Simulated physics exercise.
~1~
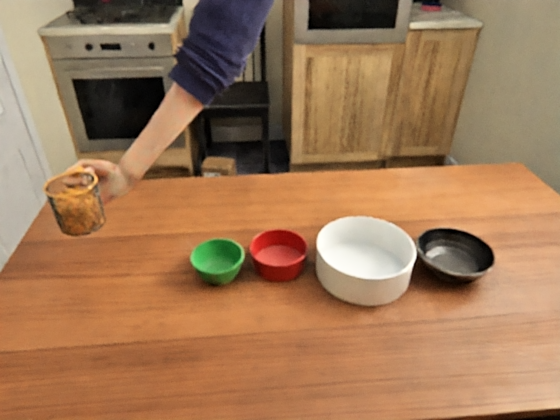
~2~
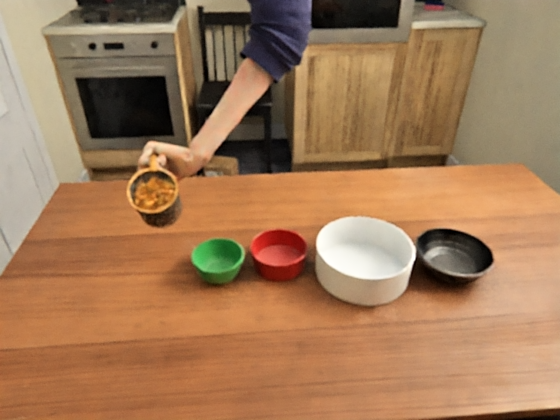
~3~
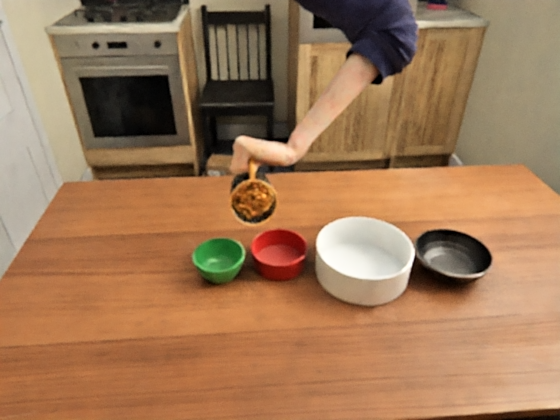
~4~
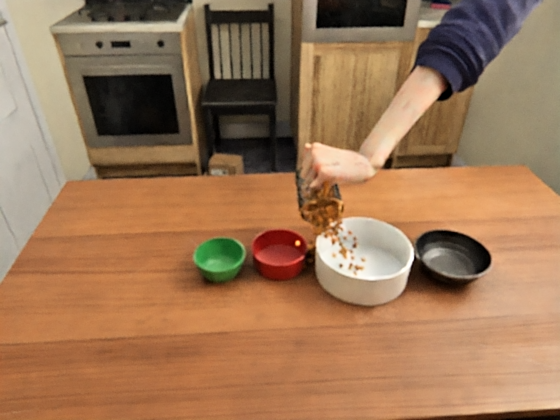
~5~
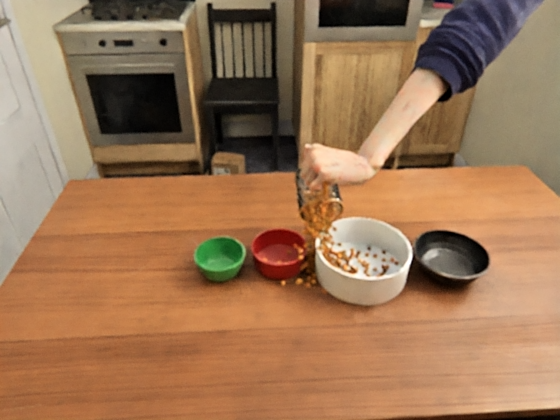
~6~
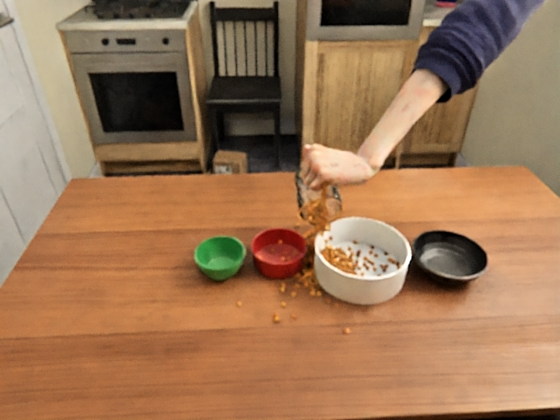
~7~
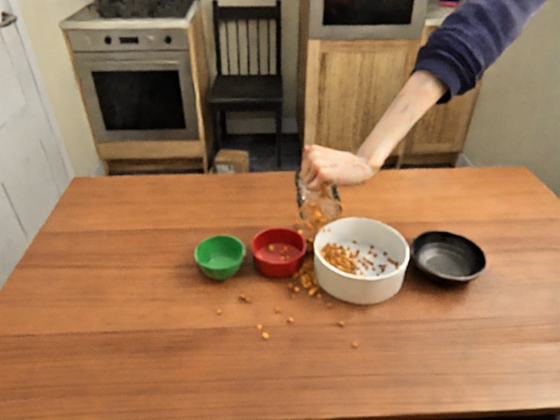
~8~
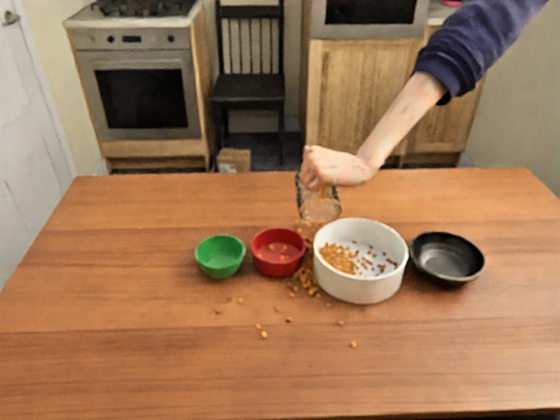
The clip shows a hand carrying a cup of small orange-brown pieces rightward over a wooden table, past green and red bowls, then tipping it beside a white pot. Most pieces land in the pot, many scatter on the table, a few reach the red dish, and the cup ends empty.
